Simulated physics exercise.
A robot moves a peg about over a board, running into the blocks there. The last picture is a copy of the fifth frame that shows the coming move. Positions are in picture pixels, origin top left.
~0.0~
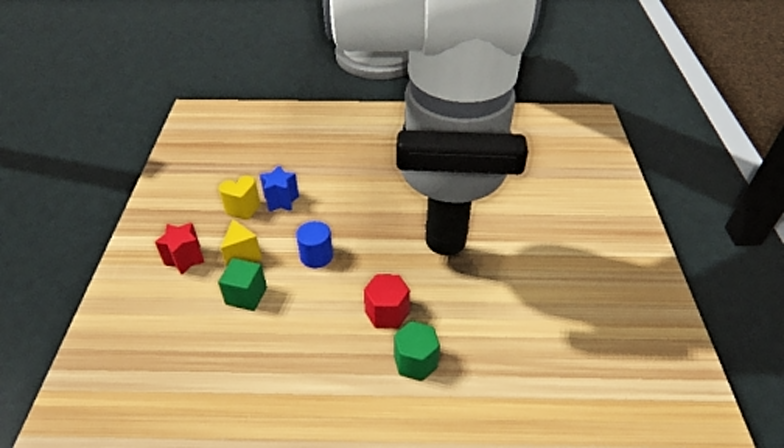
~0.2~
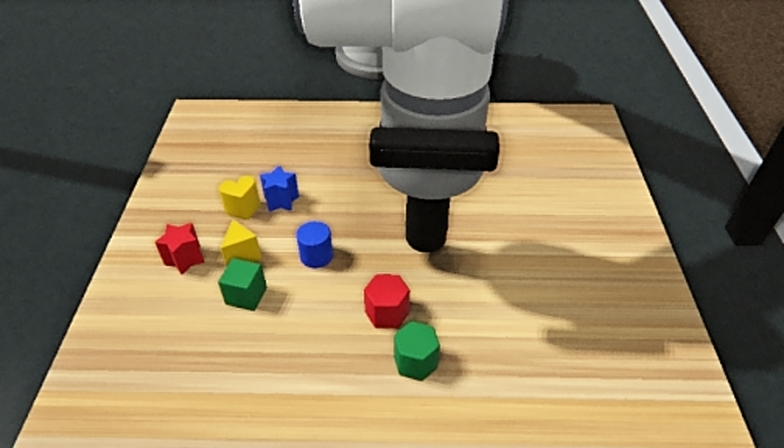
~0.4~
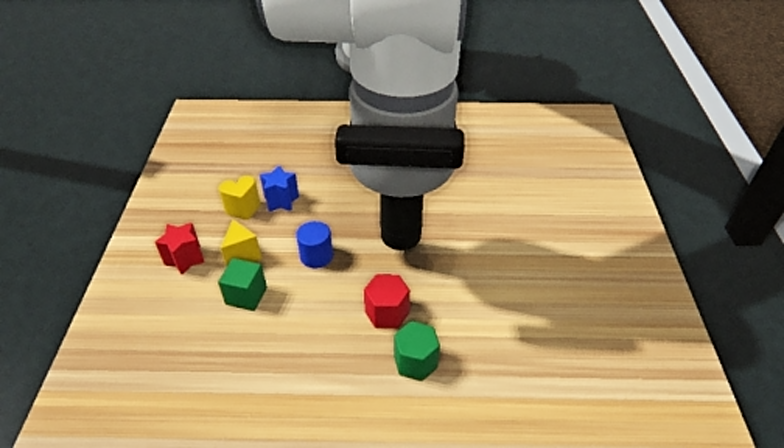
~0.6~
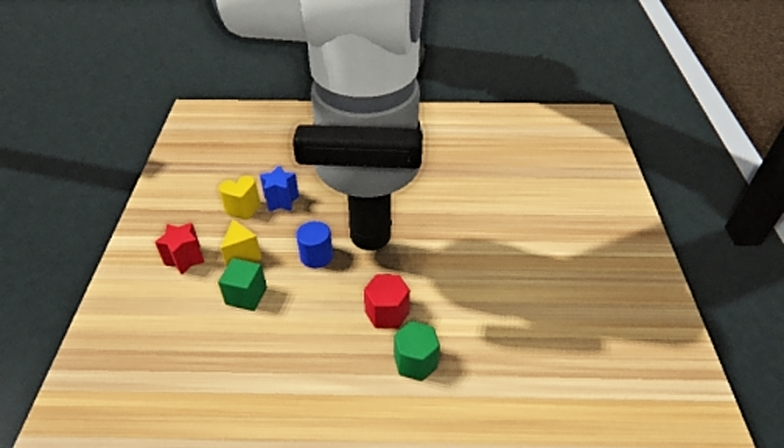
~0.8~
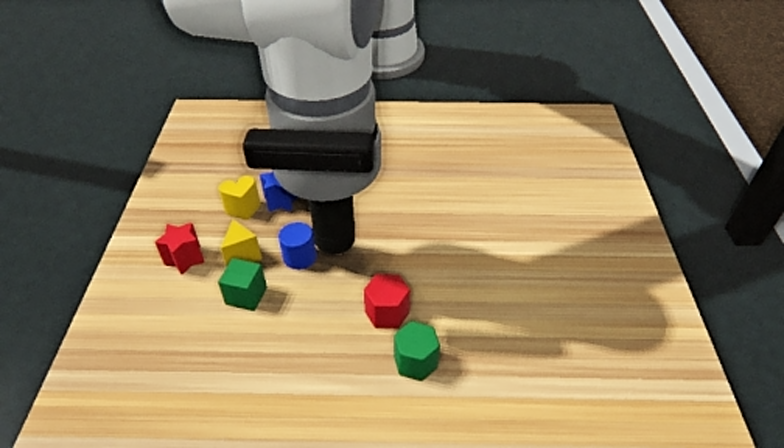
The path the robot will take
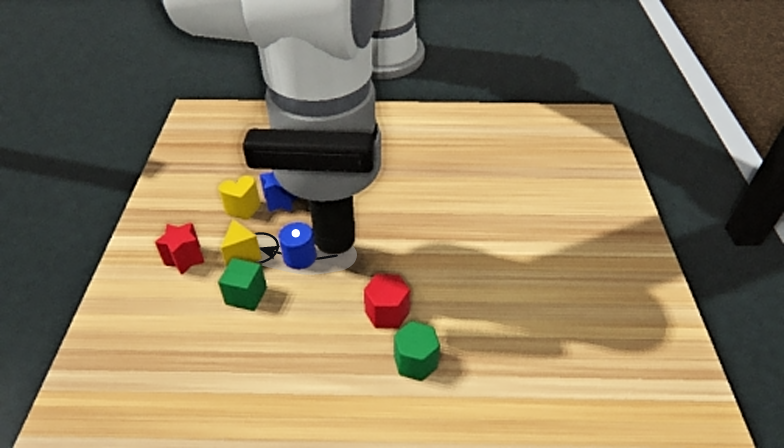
A robot arm slides its black peg left across the board and nudges the blue cylinder.
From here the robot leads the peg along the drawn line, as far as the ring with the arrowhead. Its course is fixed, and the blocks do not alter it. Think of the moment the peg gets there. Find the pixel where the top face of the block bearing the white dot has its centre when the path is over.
My prediction: (217, 241).
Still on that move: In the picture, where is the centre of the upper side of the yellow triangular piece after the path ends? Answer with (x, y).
I think it will end close to (186, 248).
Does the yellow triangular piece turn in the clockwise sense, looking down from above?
It seems so.
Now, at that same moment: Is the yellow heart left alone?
Yes, I think so.
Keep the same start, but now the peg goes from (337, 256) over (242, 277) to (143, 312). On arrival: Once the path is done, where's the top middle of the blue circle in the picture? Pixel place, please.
Its top middle: (208, 232).
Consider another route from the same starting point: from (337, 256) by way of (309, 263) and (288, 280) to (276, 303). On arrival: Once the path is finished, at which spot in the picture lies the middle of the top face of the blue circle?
In the picture, it is at (252, 241).
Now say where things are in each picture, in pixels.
Lower end of the peg (446, 242), tops of blocks, red star (176, 235), yellow triangular piece (237, 234), yellow heart (238, 185), green square piece (240, 272), blue circle (313, 232), in the first picture.
Peg (426, 239), blocks as before, in the second picture.
Peg (401, 237), blocks as before, in the third picture.
Peg (371, 237), blocks as before, in the fourth picture.
Peg (335, 240), red star (176, 235), yellow triangular piece (237, 234), yellow heart (238, 185), green square piece (240, 272), blue circle (296, 233), in the fifth picture.
The drawn path runs from (337, 256) through (309, 259) and (283, 254) to (258, 248); the dot is on the blue circle.
The first path, step by step. Halfway along, peg (293, 241); yellow triangular piece (217, 233), turned 20° clockwise; blue circle (252, 236).
At the end, peg (254, 233); red star (168, 234); yellow triangular piece (186, 248), turned 50° clockwise; yellow heart not moved; green square piece not moved; blue circle (217, 241).
